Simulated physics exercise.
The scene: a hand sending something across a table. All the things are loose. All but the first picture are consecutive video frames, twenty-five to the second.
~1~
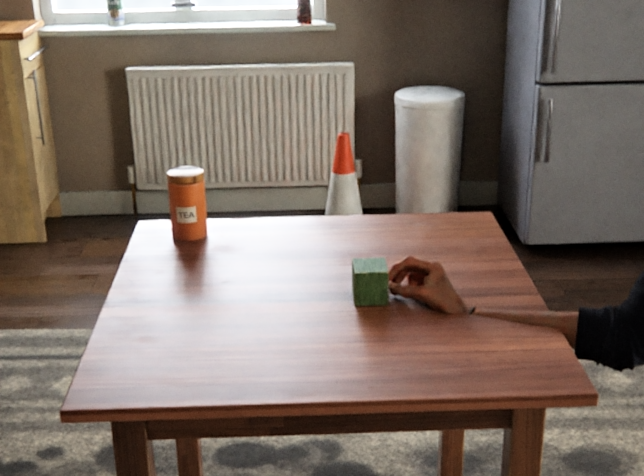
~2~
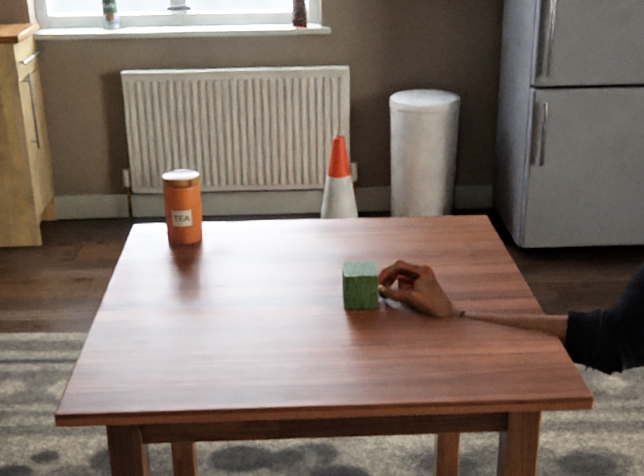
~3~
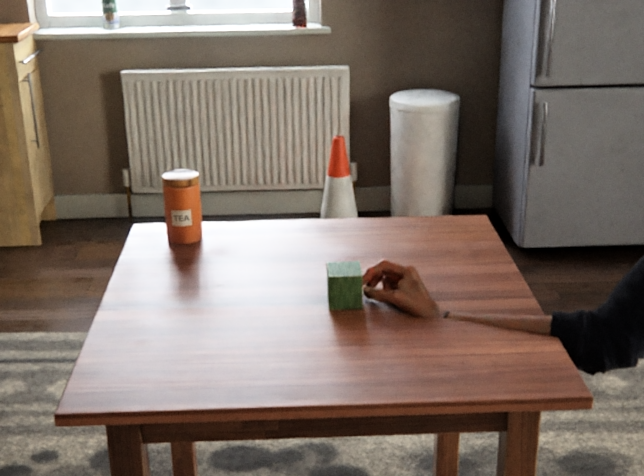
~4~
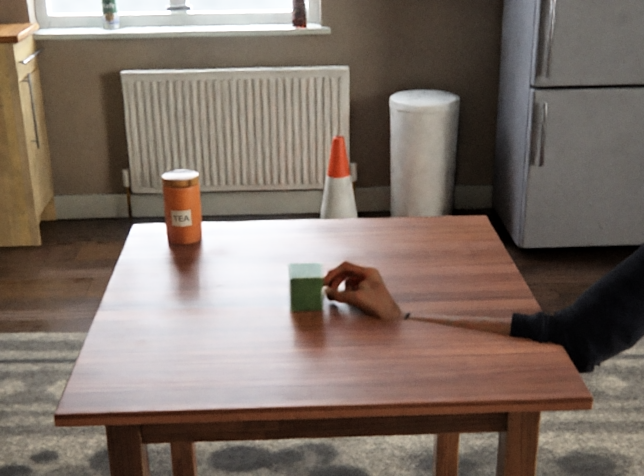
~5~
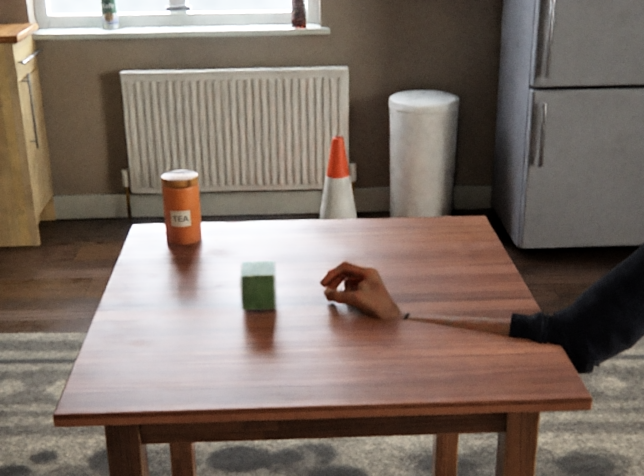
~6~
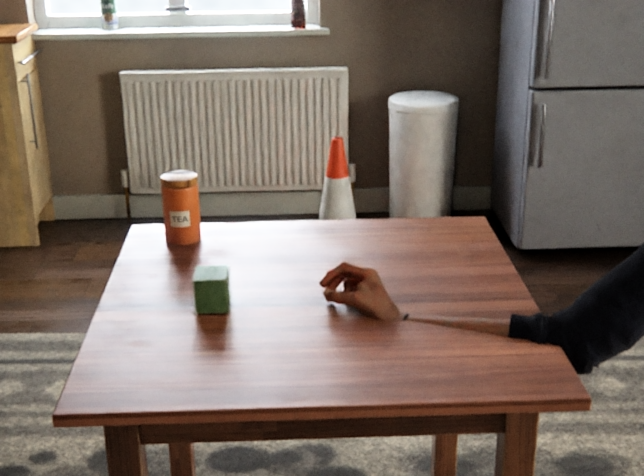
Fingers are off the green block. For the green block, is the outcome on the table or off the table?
The green block drops to the floor.
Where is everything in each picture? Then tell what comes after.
In the first picture, under the hand; green block (370, 282).
In the second picture, under the hand; green block (360, 285).
In the third picture, under the hand; green block (344, 286).
In the fourth picture, green block (306, 287).
In the fifth picture, green block (259, 285) slid about its own width.
In the sixth picture, green block (212, 289) slid well along.
Then, 0.30 s after the last picture, green block now off the table.
Then, 0.50 s after the last picture, things are still on the move.
By the end, off the table, green block.
